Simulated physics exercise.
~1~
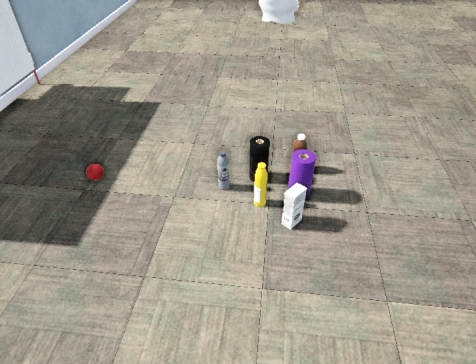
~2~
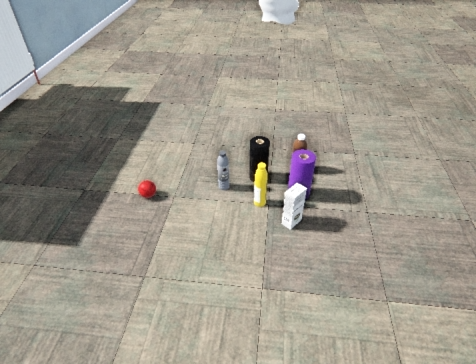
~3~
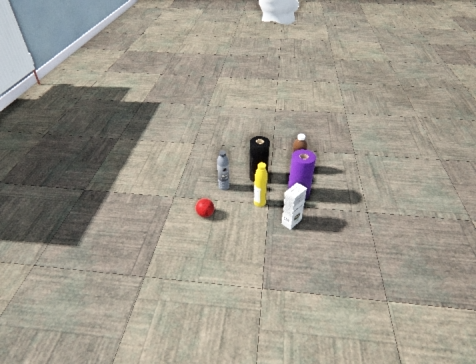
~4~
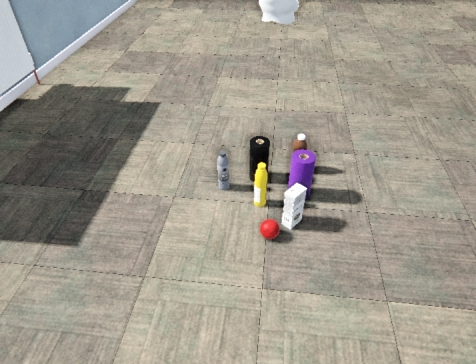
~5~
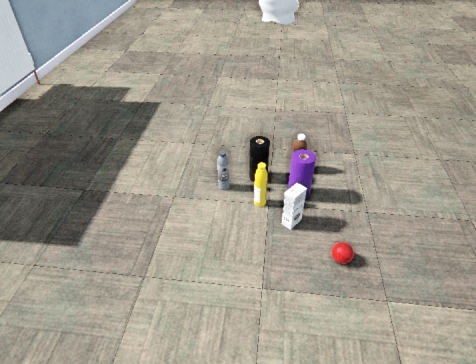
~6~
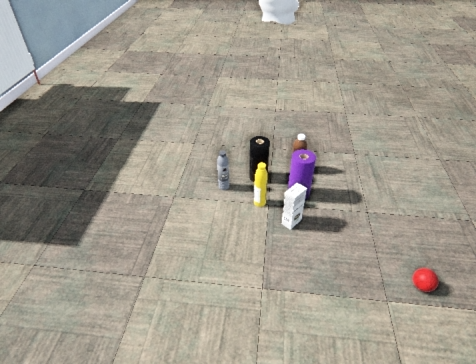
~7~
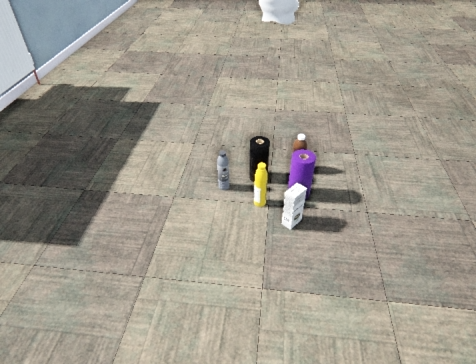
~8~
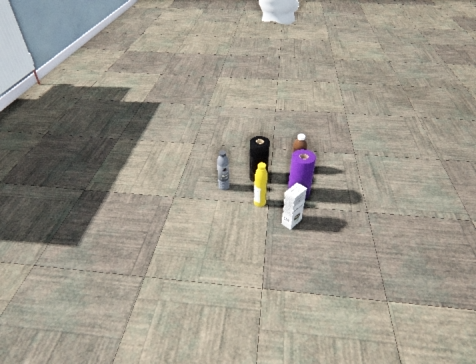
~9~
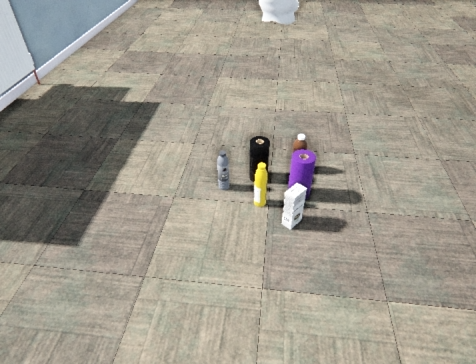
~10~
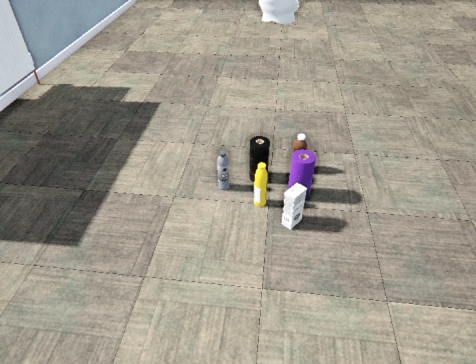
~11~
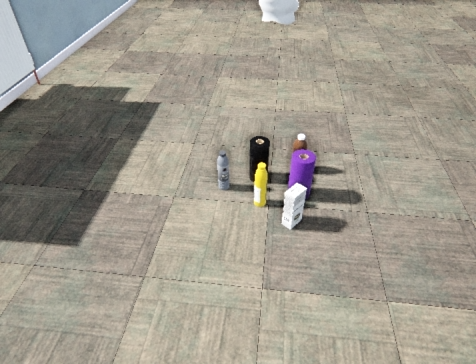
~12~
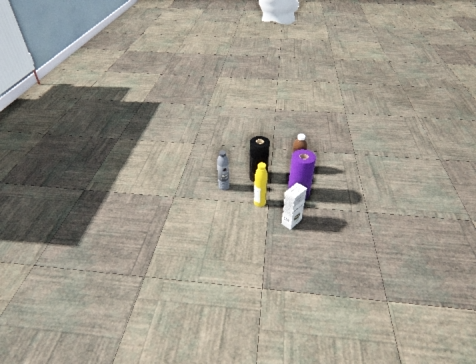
A floor of grey-brown carpet tiles is seen from above at an angle, with a blue wall at the upper left and a broad shadow below it. Six household things stand grouped near the middle, a grey bottle at the left, a black roll and a brown bottle behind, a yellow bottle, a purple roll and a white carton. A red ball rolls from the left out of the shadow. It passes in front of the group without moving anything, continues toward the lower right and leaves the view. The six things remain standing in their places.
